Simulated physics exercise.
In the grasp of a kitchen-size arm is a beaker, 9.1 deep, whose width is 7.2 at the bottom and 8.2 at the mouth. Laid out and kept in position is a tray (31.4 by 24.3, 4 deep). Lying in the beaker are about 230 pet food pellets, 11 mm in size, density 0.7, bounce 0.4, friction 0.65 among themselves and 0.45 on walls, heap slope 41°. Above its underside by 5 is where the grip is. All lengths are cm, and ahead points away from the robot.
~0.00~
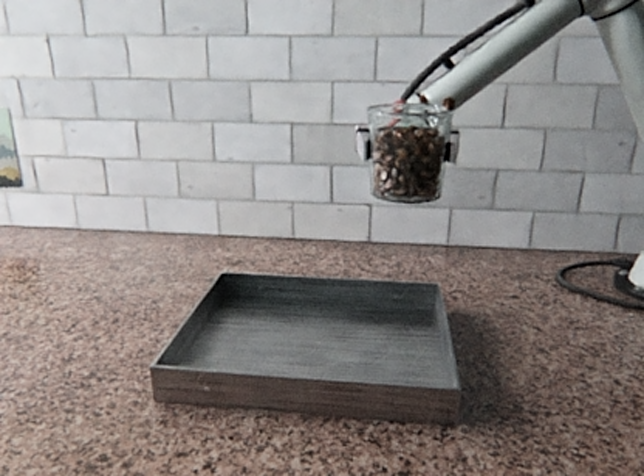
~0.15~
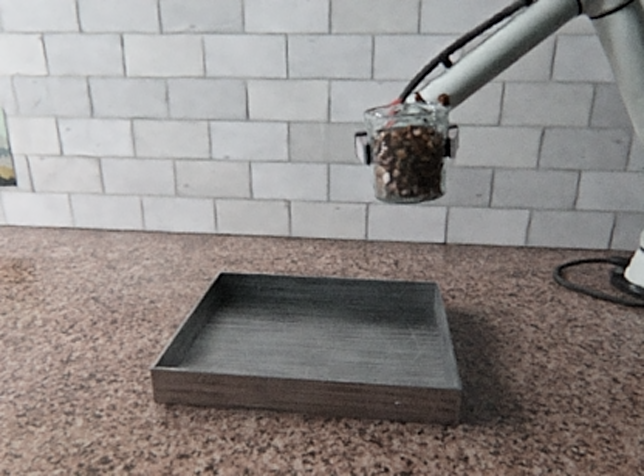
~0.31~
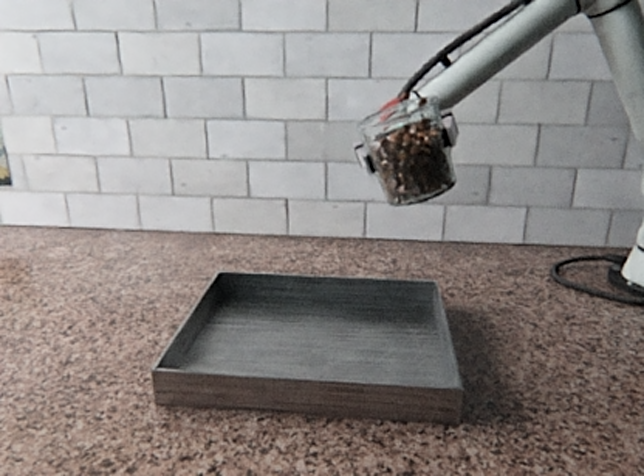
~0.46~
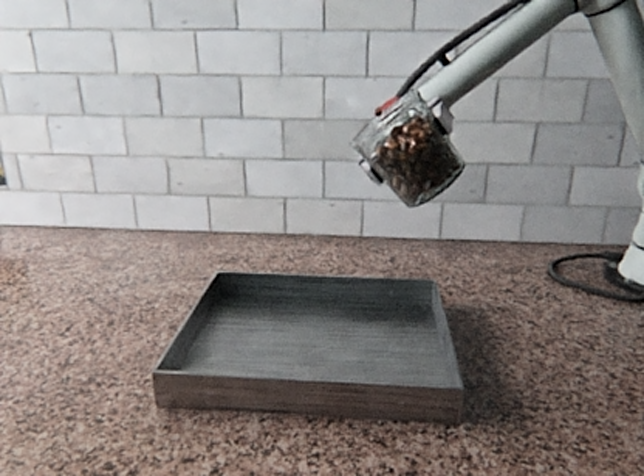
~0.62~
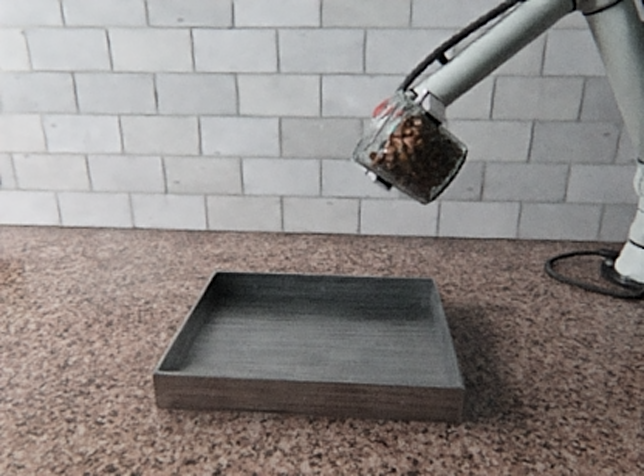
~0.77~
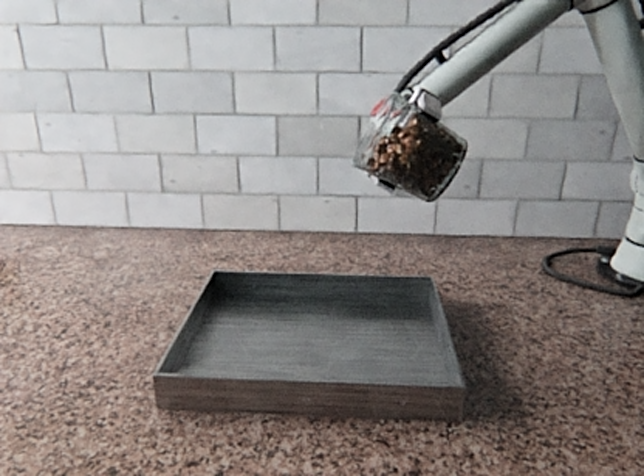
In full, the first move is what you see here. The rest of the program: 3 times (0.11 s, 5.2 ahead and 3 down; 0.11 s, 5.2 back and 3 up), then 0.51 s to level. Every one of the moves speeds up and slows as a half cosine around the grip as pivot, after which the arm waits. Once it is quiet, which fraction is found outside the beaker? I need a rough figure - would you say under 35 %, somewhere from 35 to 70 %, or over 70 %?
I would say under 35 %.
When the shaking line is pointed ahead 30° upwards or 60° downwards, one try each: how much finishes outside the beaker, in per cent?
Near 90 and 15 percent respectively.
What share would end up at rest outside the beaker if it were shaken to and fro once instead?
Near 10 per cent.
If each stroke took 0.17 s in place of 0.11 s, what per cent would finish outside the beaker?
5 %.
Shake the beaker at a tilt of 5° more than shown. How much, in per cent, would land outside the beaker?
It would come to roughly 35 per cent.
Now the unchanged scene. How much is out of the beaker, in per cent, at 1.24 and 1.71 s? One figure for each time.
Roughly 15, then 20.
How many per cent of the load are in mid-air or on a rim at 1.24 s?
7 per cent.
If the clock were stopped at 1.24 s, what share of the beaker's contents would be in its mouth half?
Around 35 per cent of it.
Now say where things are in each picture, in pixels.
The first frame shows the beaker middle at (408, 154), level; upper third of the load around (409, 140), from x 375 to 450, top at y 100; 227 in the beaker.
The second frame shows the beaker middle at (408, 154), tilted 6° forward; upper third of the load around (410, 141), from x 375 to 445, top at y 100.
The third frame shows the beaker middle at (409, 153), tilted 21° forward; upper third of the load around (415, 140), from x 375 to 445, top at y 95.
The fourth frame shows the beaker middle at (411, 153), tilted 40° forward; upper third of the load around (415, 138), from x 380 to 455, top at y 110.
The fifth frame shows the beaker middle at (411, 152), tilted 55° forward; upper third of the load around (419, 137), from x 370 to 455, top at y 120.
The sixth frame shows the beaker middle at (411, 151), tilted 61° forward; upper third of the load around (419, 139), from x 370 to 455, top at y 120; 227 in the beaker.
After 1.24 s, tilted 61° forward, highest piece 29 above the table; 192 in the beaker, 19 in the tray, 16 in flight or on a rim.
After 1.71 s, tilted 27° forward, highest piece 28 above the table; 178 in the beaker, 46 in the tray, 3 on the table or floor.
After 2.14 s, level, highest piece 29 above the table; 178 in the beaker, 46 in the tray, 3 on the table or floor.
After 3.19 s, level, highest piece 29 above the table; 178 in the beaker, 46 in the tray, 3 on the table or floor.
In the end, 178 in the beaker, 46 in the tray, 3 on the table or floor. That is 22 % outside the beaker.
